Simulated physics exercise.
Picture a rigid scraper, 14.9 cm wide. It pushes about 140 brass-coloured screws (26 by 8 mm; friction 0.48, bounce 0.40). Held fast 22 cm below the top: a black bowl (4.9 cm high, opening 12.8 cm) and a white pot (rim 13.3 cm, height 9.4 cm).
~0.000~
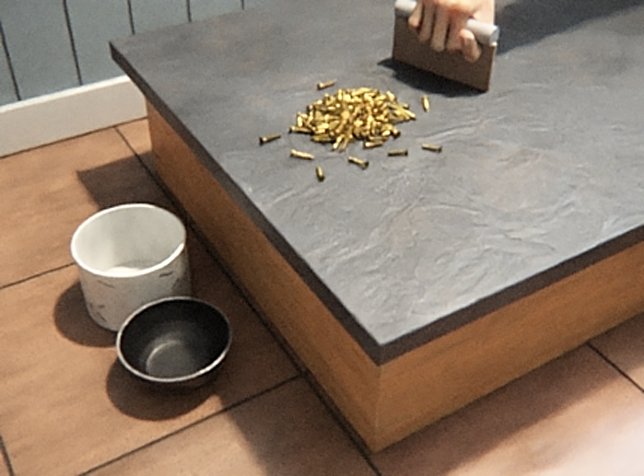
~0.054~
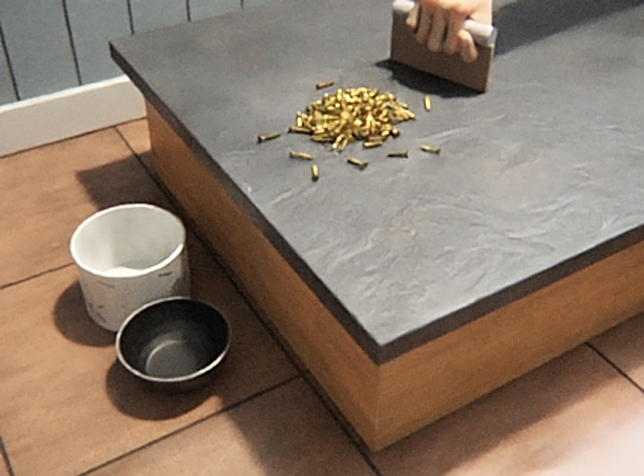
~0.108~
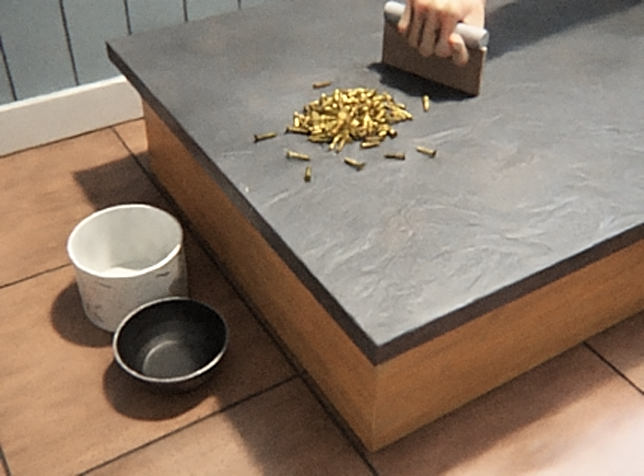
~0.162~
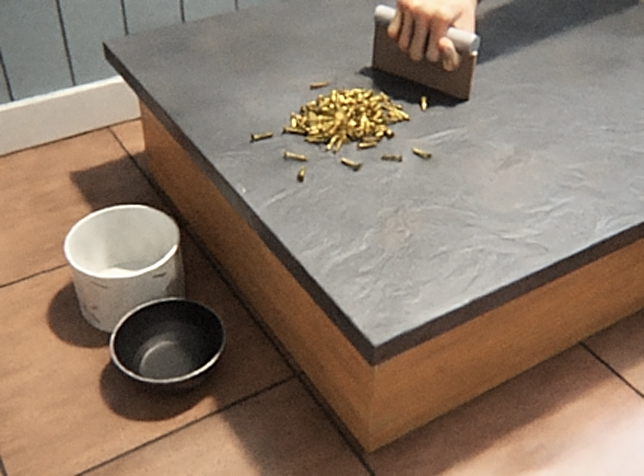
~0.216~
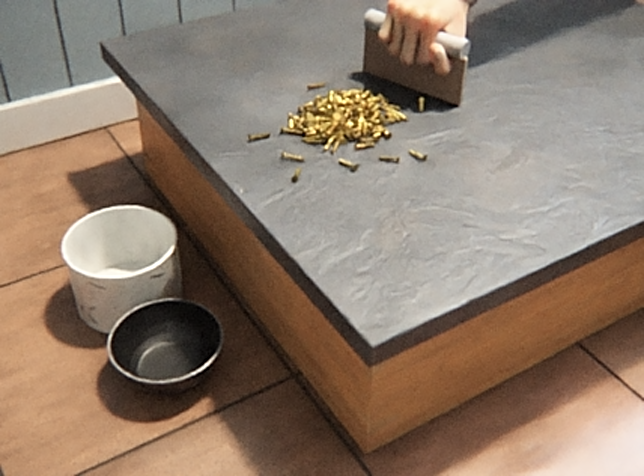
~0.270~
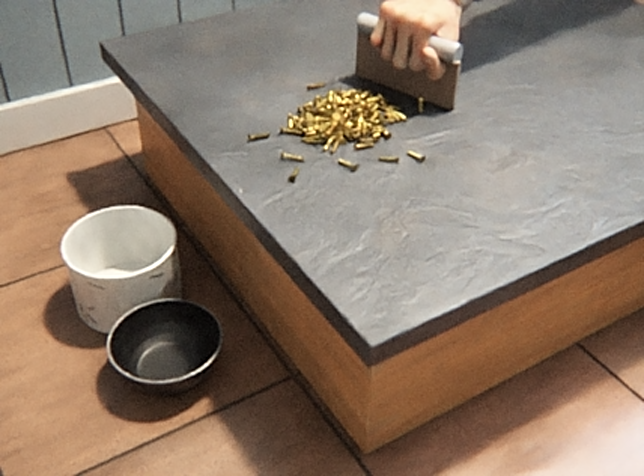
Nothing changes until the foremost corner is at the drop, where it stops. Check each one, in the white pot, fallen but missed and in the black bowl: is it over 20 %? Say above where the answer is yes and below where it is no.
White pot: Below; fallen but missed: Above; black bowl: Above.
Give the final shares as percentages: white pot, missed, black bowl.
At rest, the white pot holds 0, missed comes to 40 and the black bowl holds 25.
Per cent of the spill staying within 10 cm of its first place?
About 5 per cent.
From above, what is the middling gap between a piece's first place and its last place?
Around 22 cm, measured level.
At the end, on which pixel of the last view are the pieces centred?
At about (240, 334).
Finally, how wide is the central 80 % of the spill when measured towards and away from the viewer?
About 18 cm.
Then, at 0.71 s, scraper 18 cm from its start, spill 11 cm wide; still on top 100 %.
Then, at 1.15 s, scraper 30 cm from its start, spill 17 cm wide; off the edge, not caught 5 %, still on top 95 %.
Then, at 1.52 s, scraper 33 cm from its start, spill 20 cm wide; black bowl 25 %, off the edge, not caught 35 %, still on top 35 %.
In the end, at 2.4 s, black bowl 25 %, white pot 0 %, fallen but missed 40 %, still on top 35 %.
